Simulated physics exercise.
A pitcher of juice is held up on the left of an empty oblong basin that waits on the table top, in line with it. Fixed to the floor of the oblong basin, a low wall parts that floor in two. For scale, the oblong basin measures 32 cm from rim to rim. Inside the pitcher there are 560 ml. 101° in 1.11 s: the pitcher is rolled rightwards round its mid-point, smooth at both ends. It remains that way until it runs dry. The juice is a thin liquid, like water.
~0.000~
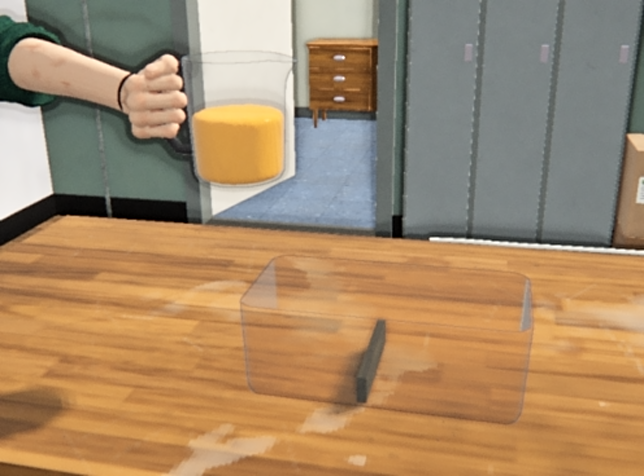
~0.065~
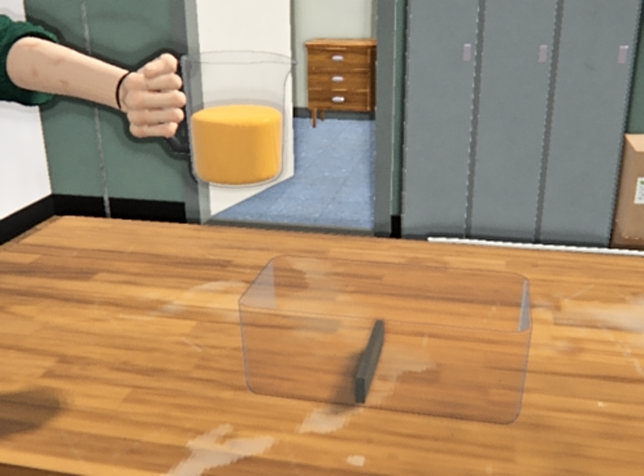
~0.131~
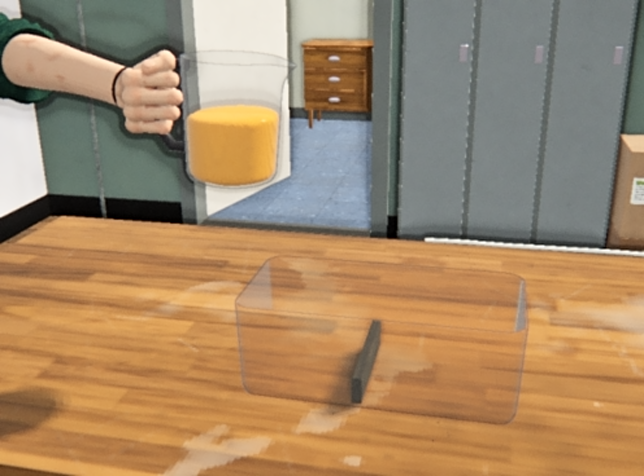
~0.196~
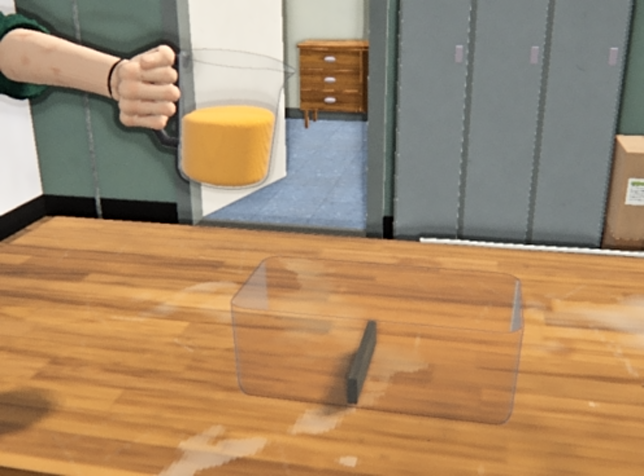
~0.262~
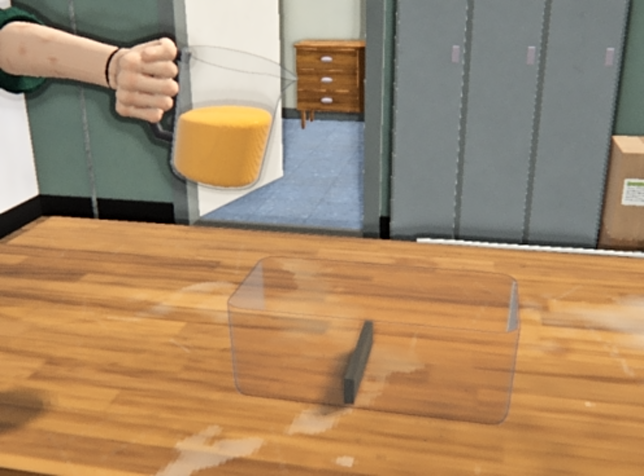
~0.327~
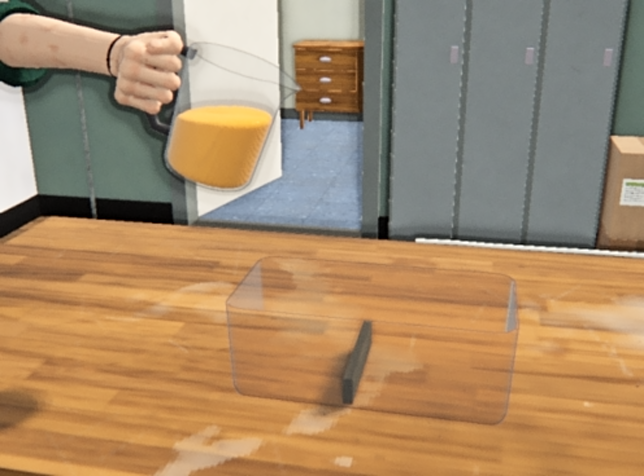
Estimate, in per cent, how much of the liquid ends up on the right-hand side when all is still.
47 %.
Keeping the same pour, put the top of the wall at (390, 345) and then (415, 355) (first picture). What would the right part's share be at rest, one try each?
5 in a hundred, followed by 10 in a hundred.
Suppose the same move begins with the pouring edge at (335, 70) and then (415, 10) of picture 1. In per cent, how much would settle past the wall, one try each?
The first try gives 90 percent and the second 65 percent.
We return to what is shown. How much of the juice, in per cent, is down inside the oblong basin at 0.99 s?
About 32 %.
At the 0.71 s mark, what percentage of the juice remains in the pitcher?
94 %.
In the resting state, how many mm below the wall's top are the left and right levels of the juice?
Left: Roughly 18 mm; right: Roughly 24 mm.
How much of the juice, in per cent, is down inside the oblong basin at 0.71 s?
Some 0 per cent.
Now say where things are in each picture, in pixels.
In the first frame, it leans 0°; its right rim is at (298, 60); the juice meets the walls at (197, 111) and (282, 115); the oblong basin's rim runs from (258, 279) to (531, 303); the wall's top is at (372, 348).
In the second frame, it leans 1°; its right rim is at (297, 61); the juice meets the walls at (196, 112) and (281, 115).
In the third frame, it leans 3°; its right rim is at (296, 65); the juice meets the walls at (193, 113) and (277, 116).
In the fourth frame, it leans 8°; its right rim is at (296, 71); the juice meets the walls at (188, 114) and (274, 116).
In the fifth frame, it leans 13°; its right rim is at (297, 78); the juice meets the walls at (184, 114) and (272, 117).
In the sixth frame, it leans 20°; its right rim is at (300, 88); the juice meets the walls at (181, 115) and (272, 117).
Then, 0.71 s in, the tilt is 72° and 94 per cent is still to pour, 0 is left of the wall and 0 right of it.
Then, 0.99 s in, the tilt is 98° and 39 per cent is still to pour, 13 is left of the wall and 18 right of it.
Then, 1.29 s in, the tilt is 101° and 6 per cent is still to pour, 39 is left of the wall and 46 right of it.
Then, 1.61 s in, the tilt is 101° and 0 per cent is still to pour, 51 is left of the wall and 46 right of it.
Finally, 52 per cent lies left of the wall, 47 right of it and 1 outside.
